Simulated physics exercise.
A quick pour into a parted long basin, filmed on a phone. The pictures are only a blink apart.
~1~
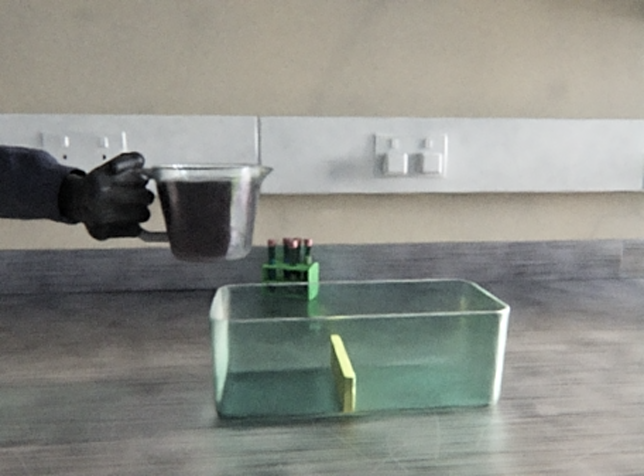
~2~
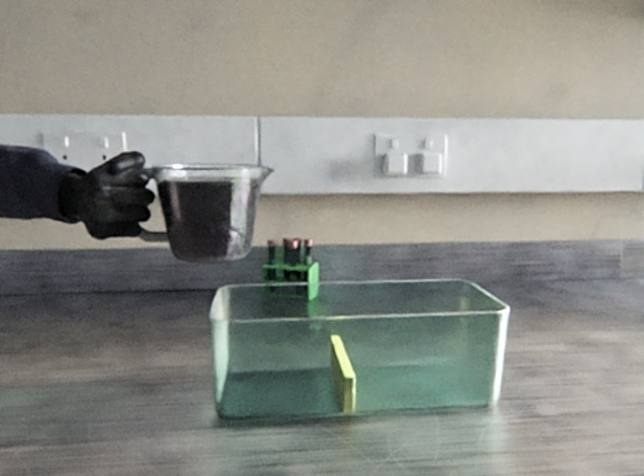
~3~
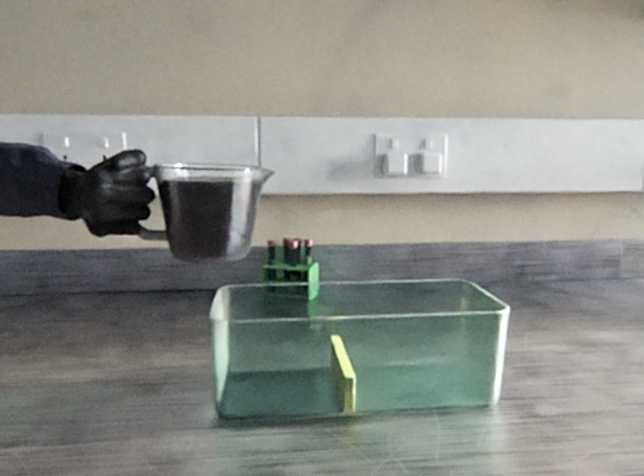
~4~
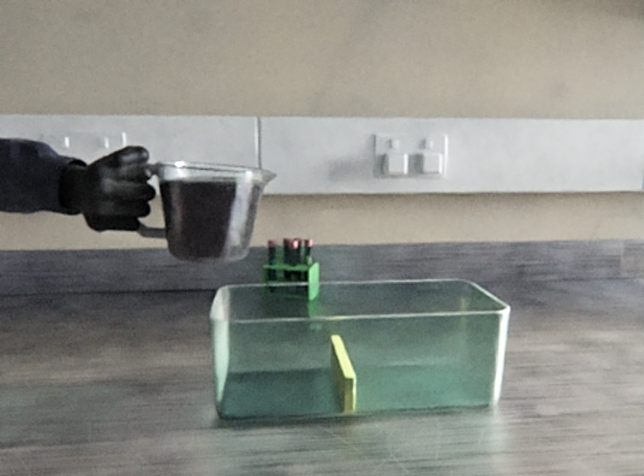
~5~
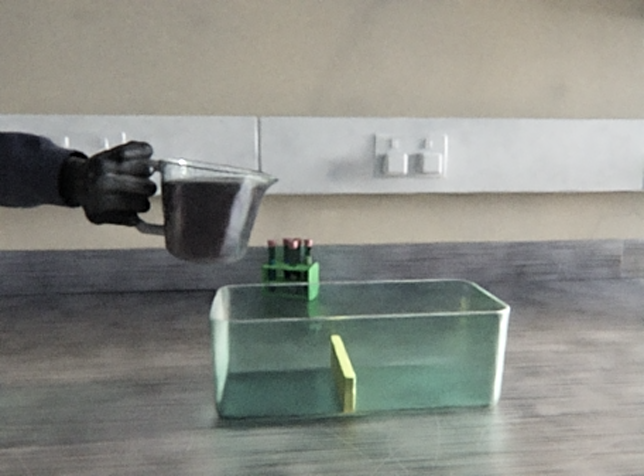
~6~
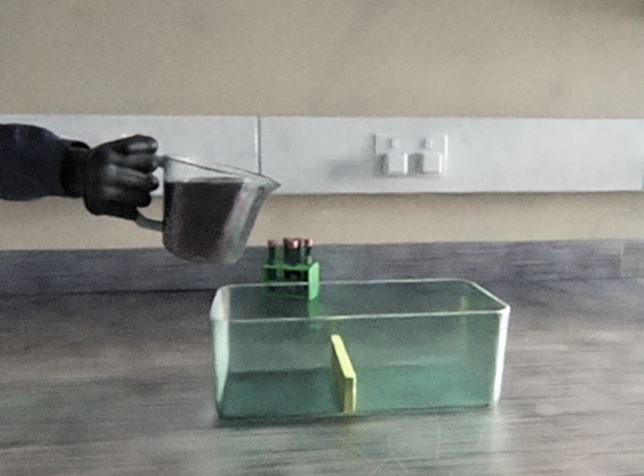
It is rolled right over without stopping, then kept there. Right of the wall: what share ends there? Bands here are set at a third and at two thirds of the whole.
The share right of the wall will be small, below one third.
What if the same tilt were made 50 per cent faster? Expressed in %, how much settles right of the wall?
Around 10 in a hundred.
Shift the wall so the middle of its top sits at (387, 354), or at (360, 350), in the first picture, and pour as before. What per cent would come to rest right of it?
The first placement leaves close to 5 per cent, the second close to 5 per cent.
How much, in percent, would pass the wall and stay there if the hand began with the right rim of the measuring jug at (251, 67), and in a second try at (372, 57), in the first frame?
In order: Close to 20 and 90 percent.
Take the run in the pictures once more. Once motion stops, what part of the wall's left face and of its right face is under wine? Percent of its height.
I'd say about 70 for the left and about 10 for the right.
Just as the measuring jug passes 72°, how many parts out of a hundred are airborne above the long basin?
Near 20 in a hundred.
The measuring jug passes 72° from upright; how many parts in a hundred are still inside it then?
Remaining fraction: Approx. 60 %.
A moment on, the measuring jug is tipped part way and 61 per cent is still to pour, 13 is left of the wall and 5 right of it.
Next, the measuring jug is tipped right over and 6 per cent is still to pour, 75 is left of the wall and 13 right of it.
Then the measuring jug is tipped right over and 0 per cent is still to pour, 83 is left of the wall and 16 right of it.
Later the measuring jug is tipped right over and 0 per cent is still to pour, 83 is left of the wall and 16 right of it.
At rest 83 per cent lies left of the wall, 16 right of it and 1 outside.
